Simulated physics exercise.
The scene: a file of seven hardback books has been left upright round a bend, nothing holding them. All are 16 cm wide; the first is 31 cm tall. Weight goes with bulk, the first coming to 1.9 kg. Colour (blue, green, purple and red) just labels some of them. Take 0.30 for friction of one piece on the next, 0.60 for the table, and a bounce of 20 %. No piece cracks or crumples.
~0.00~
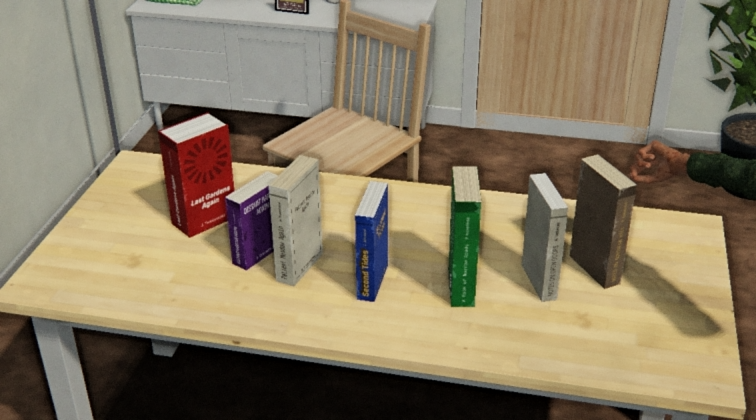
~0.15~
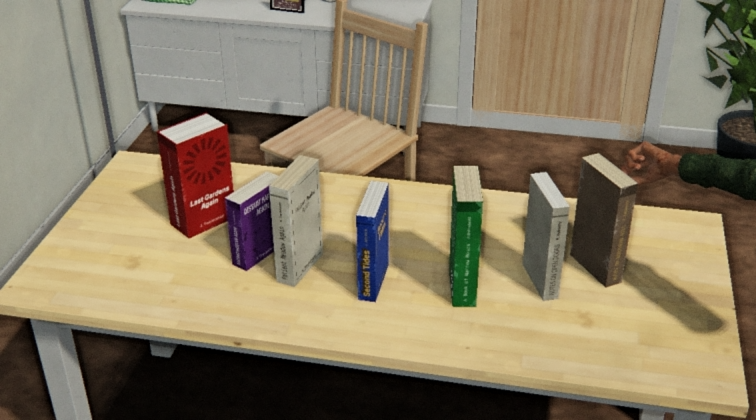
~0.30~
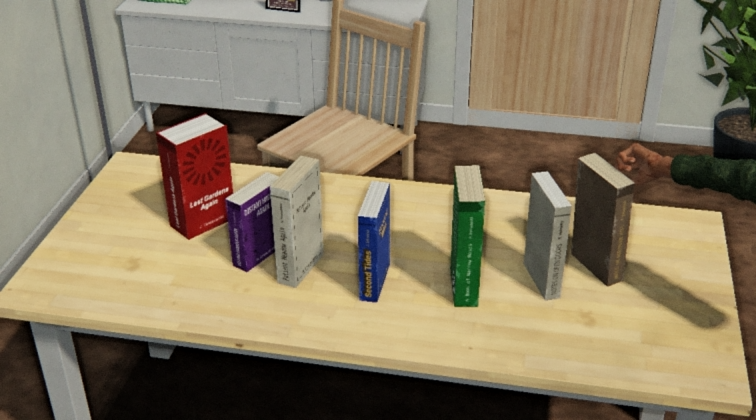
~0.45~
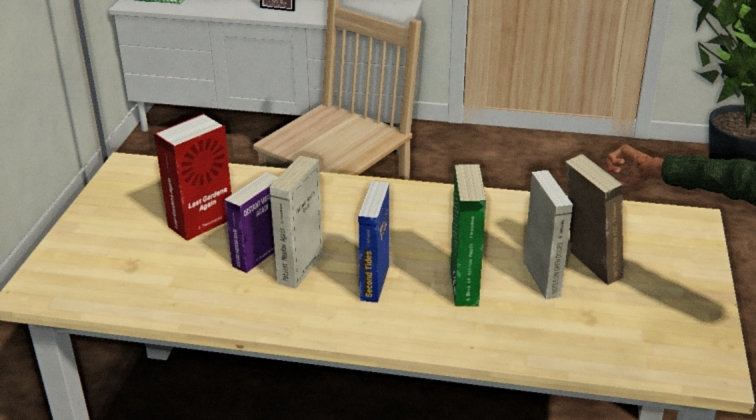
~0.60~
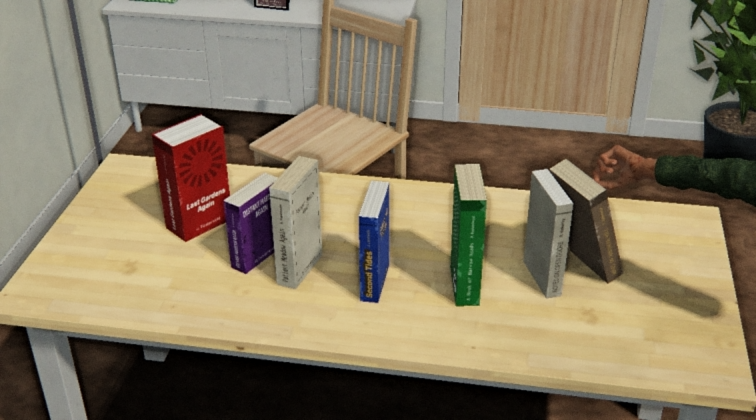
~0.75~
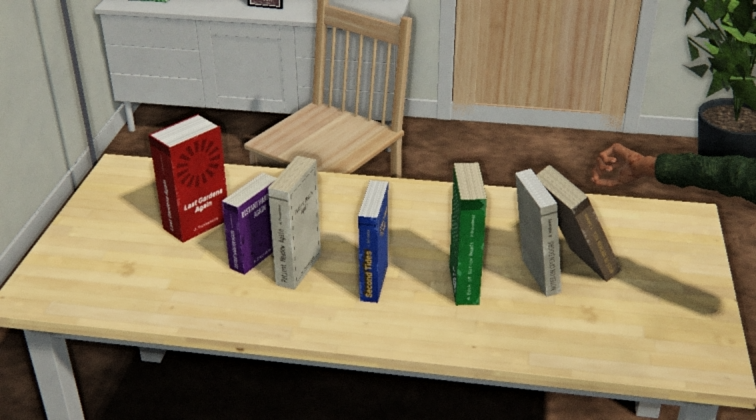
A hand reaches in from the right and pushes the brown book at the end of a curved row of seven upright books; it tilts left against the light grey book, which begins leaning slightly as the hand stays back.
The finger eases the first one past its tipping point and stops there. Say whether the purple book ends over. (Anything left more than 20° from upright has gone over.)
That book falls.
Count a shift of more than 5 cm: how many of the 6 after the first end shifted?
5.
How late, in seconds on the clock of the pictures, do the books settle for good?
At about 2.0 s.
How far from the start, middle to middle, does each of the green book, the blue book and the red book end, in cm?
Moved: Green 20, blue 10, red 0.
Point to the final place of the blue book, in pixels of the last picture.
At about (324, 256).
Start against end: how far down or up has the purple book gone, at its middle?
It ends some 10 cm lower.
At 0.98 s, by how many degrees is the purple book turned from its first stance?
Some 0°.
Around 0.98 s, 1 of the 6 other books over; purple book unmoved; green book tipped 9°.
Around 1.22 s, 3 of the 6 other books over; purple book unmoved; green book tipped 57°.
Around 1.48 s, 5 of the 6 other books over; purple book tipped 60°; green book tipped 75°.
Finally (2.2 s), 5 of the 6 other books over; purple book lying flat; green book tipped 75°; blue book tipped 72°. One left standing. Seen by the last camera, middles, purple book near (220, 235), green book near (394, 271).
